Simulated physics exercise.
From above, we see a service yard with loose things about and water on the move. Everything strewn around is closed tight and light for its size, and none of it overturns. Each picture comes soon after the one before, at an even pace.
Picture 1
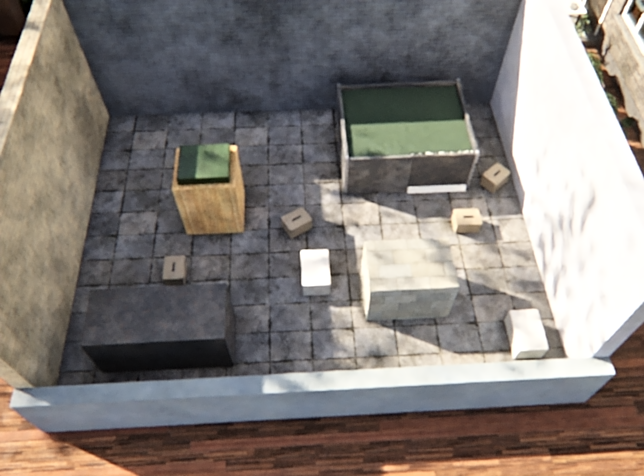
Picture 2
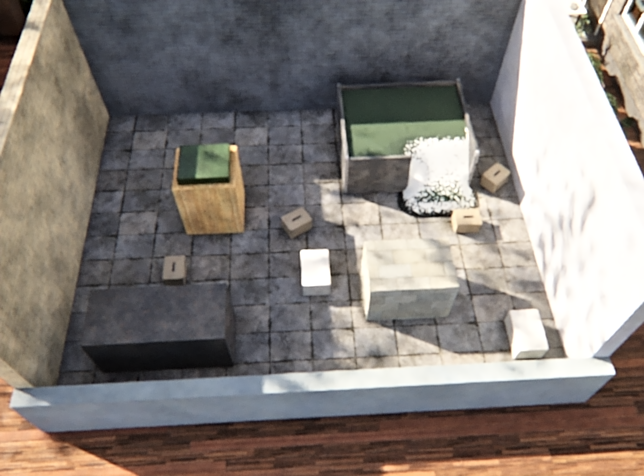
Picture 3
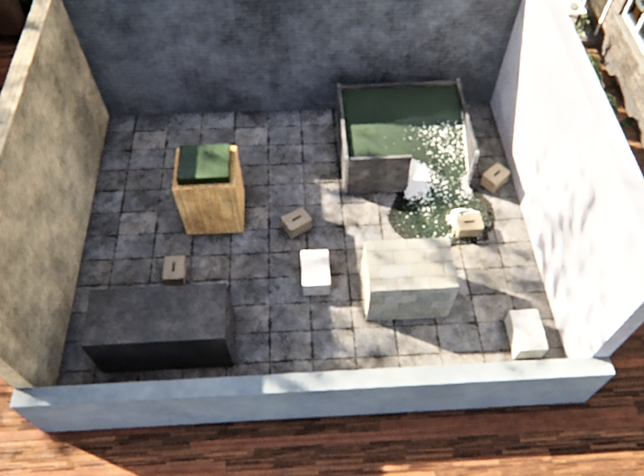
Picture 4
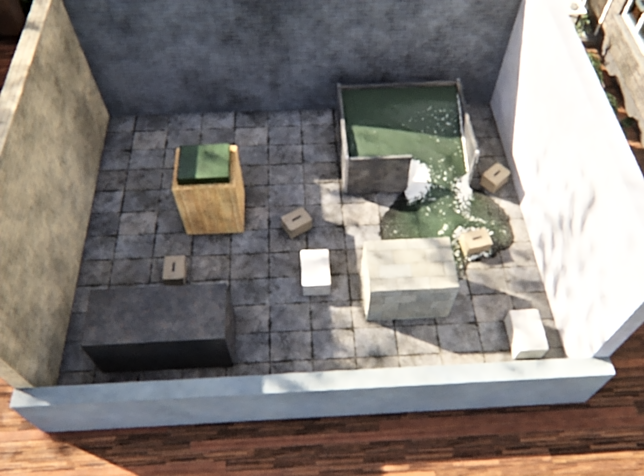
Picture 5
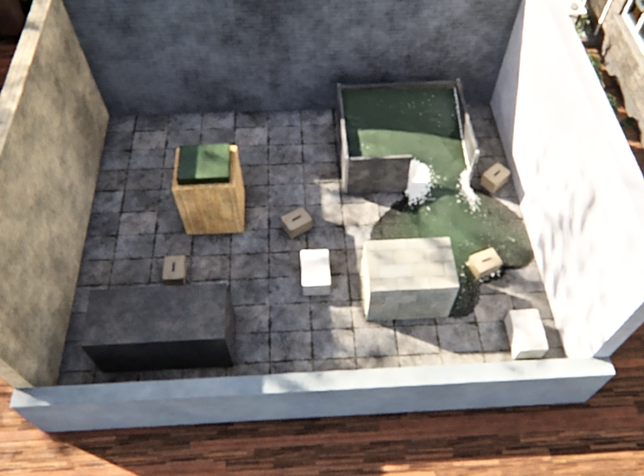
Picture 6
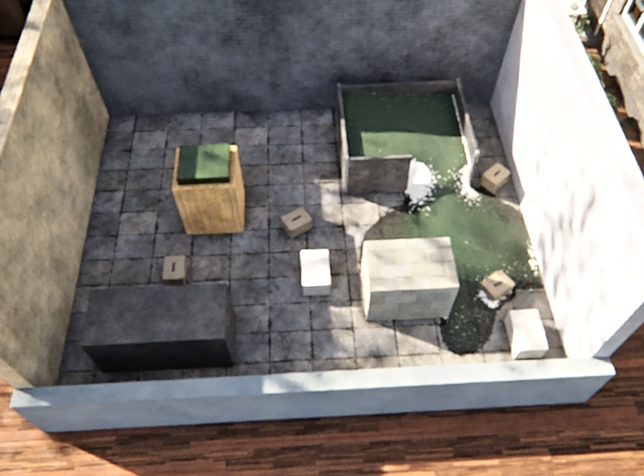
In a walled, stone-tiled yard, green water burst through the front of a tank at the upper right, spread around a pale block, and pushed one small box toward the lower right.
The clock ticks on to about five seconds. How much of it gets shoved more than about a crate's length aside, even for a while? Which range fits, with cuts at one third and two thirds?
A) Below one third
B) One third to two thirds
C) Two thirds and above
B.
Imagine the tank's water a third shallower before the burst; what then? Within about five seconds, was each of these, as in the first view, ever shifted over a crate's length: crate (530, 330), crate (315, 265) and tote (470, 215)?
The first reached the mark, the second stopped before it, the third reached the mark.
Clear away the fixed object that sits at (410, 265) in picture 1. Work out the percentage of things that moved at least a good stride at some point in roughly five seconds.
It comes to some 40 per cent of the lot.
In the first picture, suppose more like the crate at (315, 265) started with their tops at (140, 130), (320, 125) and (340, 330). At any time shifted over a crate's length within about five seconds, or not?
Each in turn: Stays in place, stays in place, pushed clear.
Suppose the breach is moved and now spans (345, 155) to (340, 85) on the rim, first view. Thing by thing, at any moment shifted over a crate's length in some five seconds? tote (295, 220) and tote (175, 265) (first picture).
One by one - carried at least that far and carried at least that far.
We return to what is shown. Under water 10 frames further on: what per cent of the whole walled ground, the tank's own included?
45 in a hundred, roughly.
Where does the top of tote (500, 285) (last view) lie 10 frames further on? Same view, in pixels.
At about (474, 338).
A moment on, 1 of 7 are well off their spots; 0 afloat.
Next, 1 of 7 are well off their spots; 2 afloat.
Later, 4 of 7 are well off their spots; 2 afloat.
In the end, 4 of 7 are well off their spots, and 4 have been at some point; 3 afloat.
